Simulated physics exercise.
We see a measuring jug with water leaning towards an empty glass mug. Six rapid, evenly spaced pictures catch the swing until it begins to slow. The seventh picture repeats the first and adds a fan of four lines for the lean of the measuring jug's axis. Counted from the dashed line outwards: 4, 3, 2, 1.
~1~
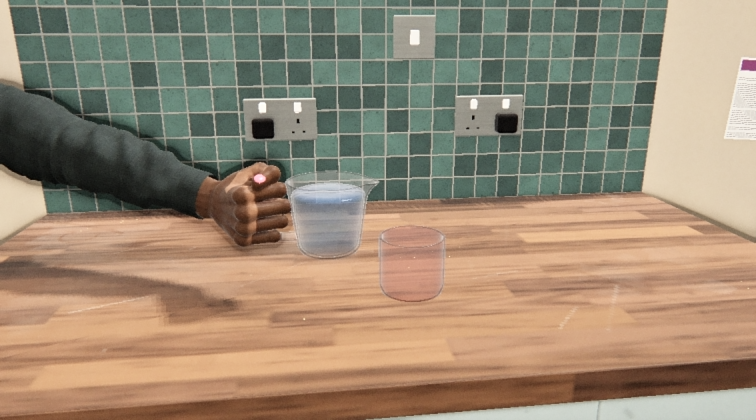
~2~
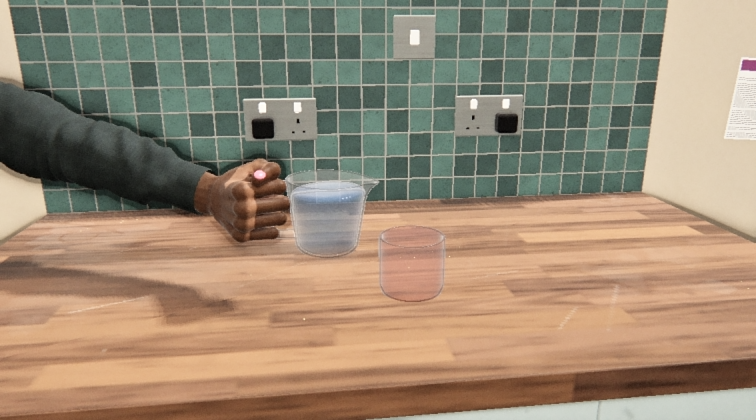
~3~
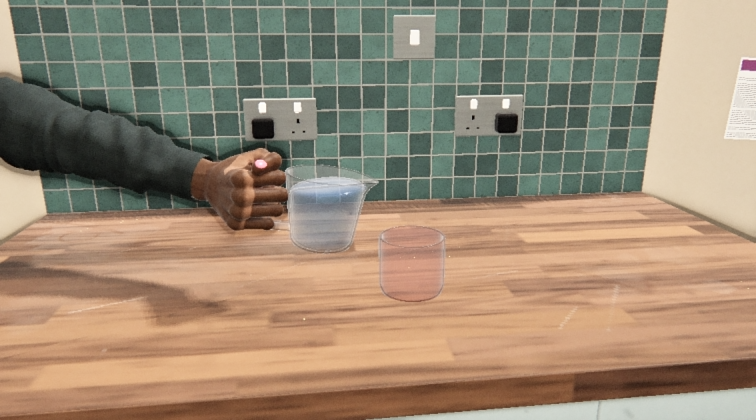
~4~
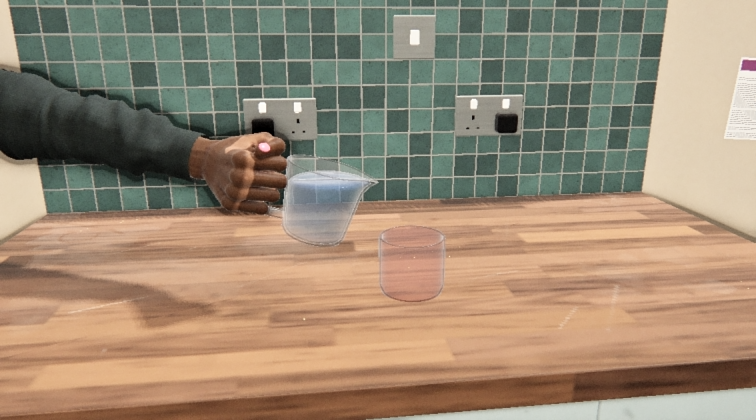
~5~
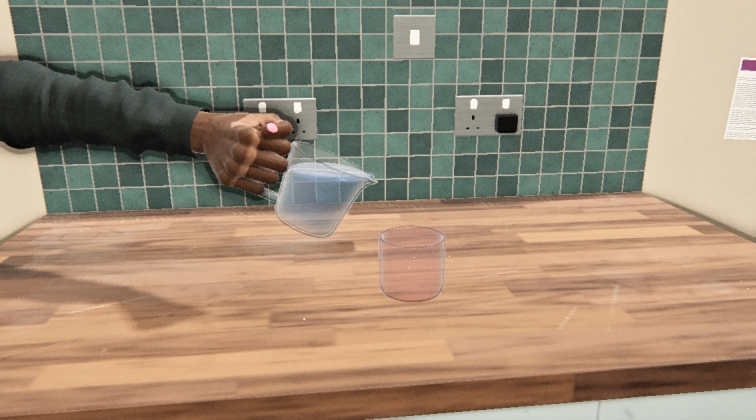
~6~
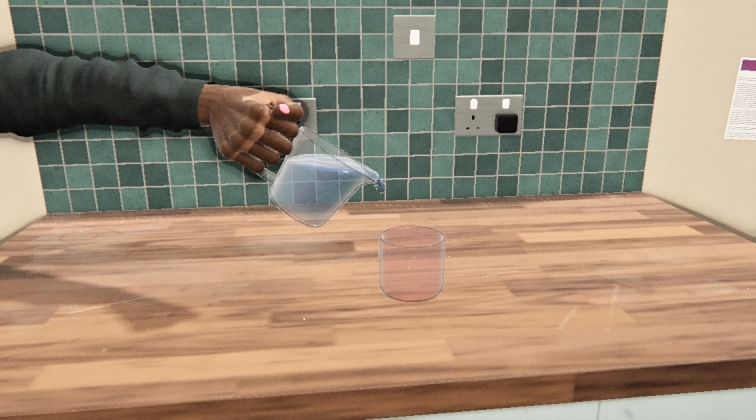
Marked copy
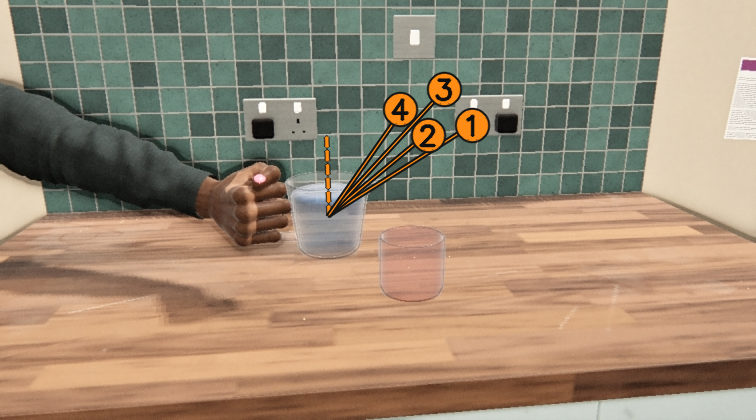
A hand in a dark green sleeve lifted a clear measuring jug of water slightly and tilted it steadily to the right, near an empty glass mug, until water began trickling over its lip.
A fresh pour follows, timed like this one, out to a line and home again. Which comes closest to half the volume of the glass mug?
Choose 2.
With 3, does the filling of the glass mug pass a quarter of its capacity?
Yes, it does.
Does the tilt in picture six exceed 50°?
No, it does not.
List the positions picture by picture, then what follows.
In the first frame, upright, lip at (377, 181); rim of the glass mug round (412, 236); nothing has left yet.
In the second frame, upright, lip at (377, 181); nothing has left yet.
In the third frame, tipped about 7°, lip at (377, 181); nothing has left yet.
In the fourth frame, tipped about 15°, lip at (377, 181); nothing has left yet.
In the fifth frame, tipped about 25°, lip at (376, 181); nothing has left yet.
In the sixth frame, tipped about 36°, lip at (376, 181); water is over the lip, down to (379, 188).
In orange, 1 at (457, 134); 2 at (413, 144); 3 at (433, 102); 4 at (392, 124).
With 1, the glass mug ends with about 64 % of what it can hold.
With 2, the glass mug ends with about 48 % of what it can hold.
With 3, the glass mug ends with about 34 % of what it can hold.
With 4, the glass mug ends with about 22 % of what it can hold.
